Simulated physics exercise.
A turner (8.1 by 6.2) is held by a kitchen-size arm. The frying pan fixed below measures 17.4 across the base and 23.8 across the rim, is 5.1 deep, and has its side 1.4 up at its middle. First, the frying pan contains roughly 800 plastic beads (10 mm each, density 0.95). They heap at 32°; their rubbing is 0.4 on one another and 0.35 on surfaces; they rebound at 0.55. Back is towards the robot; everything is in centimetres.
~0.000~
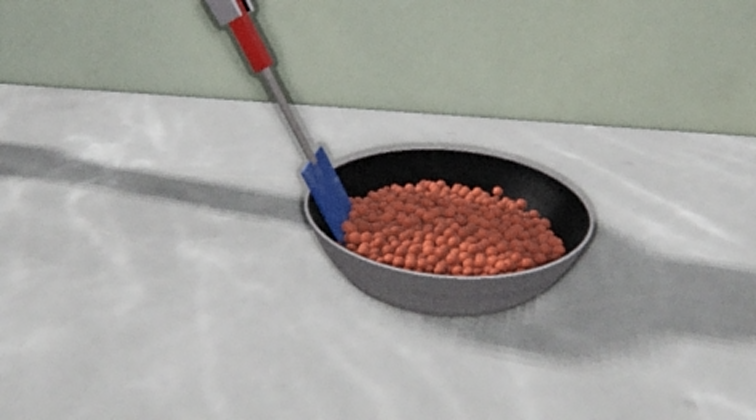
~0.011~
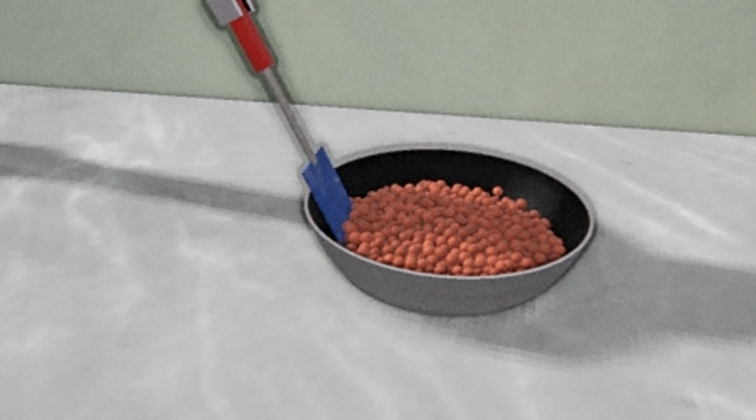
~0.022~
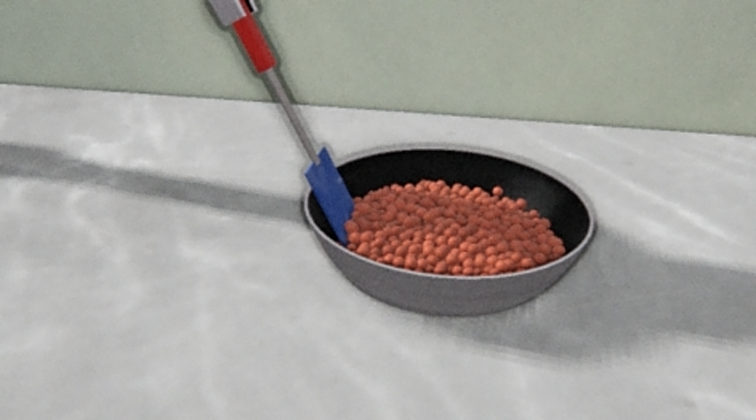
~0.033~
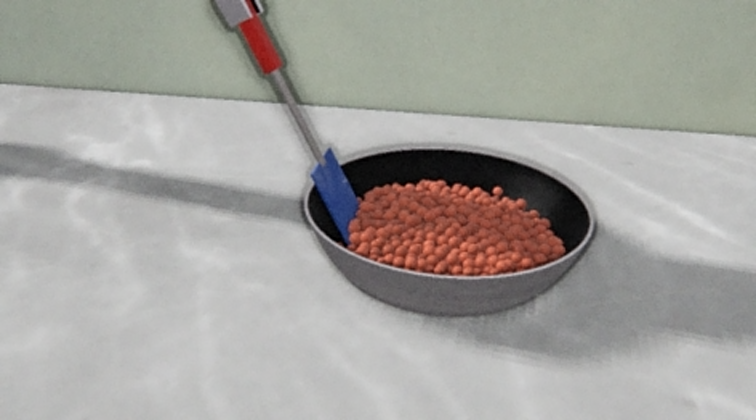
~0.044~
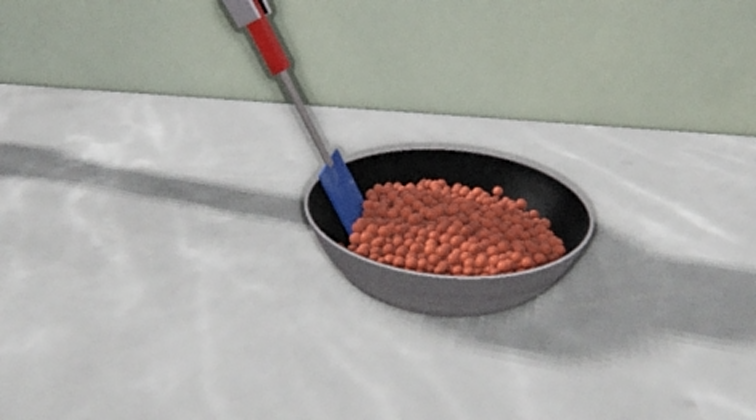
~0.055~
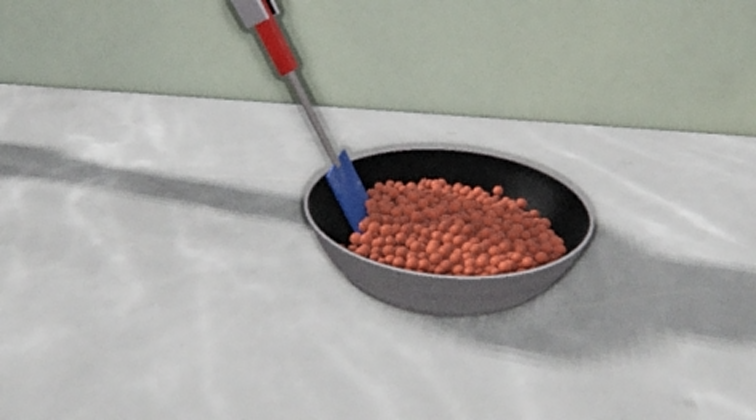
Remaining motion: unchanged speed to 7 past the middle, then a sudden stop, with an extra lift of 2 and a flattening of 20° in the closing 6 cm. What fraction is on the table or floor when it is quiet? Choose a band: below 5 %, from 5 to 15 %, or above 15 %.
Below 5 %.
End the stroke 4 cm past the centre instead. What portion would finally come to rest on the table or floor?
Roughly 0 %.
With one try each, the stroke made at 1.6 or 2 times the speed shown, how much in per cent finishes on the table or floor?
Roughly 10 per cent on the first try and 10 per cent on the second.
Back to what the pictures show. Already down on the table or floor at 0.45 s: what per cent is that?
Some 0 per cent of the load.
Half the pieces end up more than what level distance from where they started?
Roughly 2 centimetres.
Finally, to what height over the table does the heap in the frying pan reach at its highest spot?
Roughly 6.5 centimetres.
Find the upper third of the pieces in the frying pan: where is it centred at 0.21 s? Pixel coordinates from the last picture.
It is centred at about (501, 222).
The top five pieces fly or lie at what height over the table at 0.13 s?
Roughly 5 centimetres.
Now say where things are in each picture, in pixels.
In the first picture, the turner top edge at (312, 159), sloping 64°; upper third of the load around (439, 227), from x 335 to 560, top at y 185; 796 in the frying pan.
In the second picture, the turner top edge at (312, 159), sloping 64°; upper third of the load around (439, 227), from x 335 to 560, top at y 185.
In the third picture, the turner top edge at (315, 159), sloping 64°; upper third of the load around (440, 227), from x 340 to 560, top at y 185.
In the fourth picture, the turner top edge at (321, 160), sloping 64°; upper third of the load around (440, 225), from x 340 to 560, top at y 185.
In the fifth picture, the turner top edge at (328, 161), sloping 64°; upper third of the load around (440, 224), from x 340 to 560, top at y 185.
In the sixth picture, the turner top edge at (336, 162), sloping 64°; upper third of the load around (440, 223), from x 340 to 560, top at y 185; 796 in the frying pan.
After 0.13 s, sloping 64°, highest piece 6 above the table; 796 in the frying pan.
After 0.21 s, sloping 56°, highest piece 6 above the table; 796 in the frying pan.
After 0.45 s, sloping 44°, highest piece 6 above the table; 790 in the frying pan, 3 on the table or floor, 3 on the blade or in flight.
After 1.50 s, sloping 44°, highest piece 6 above the table; 790 in the frying pan, 6 on the table or floor.
In the end, 790 in the frying pan, 6 on the table or floor. That is 1 % on the table or floor.
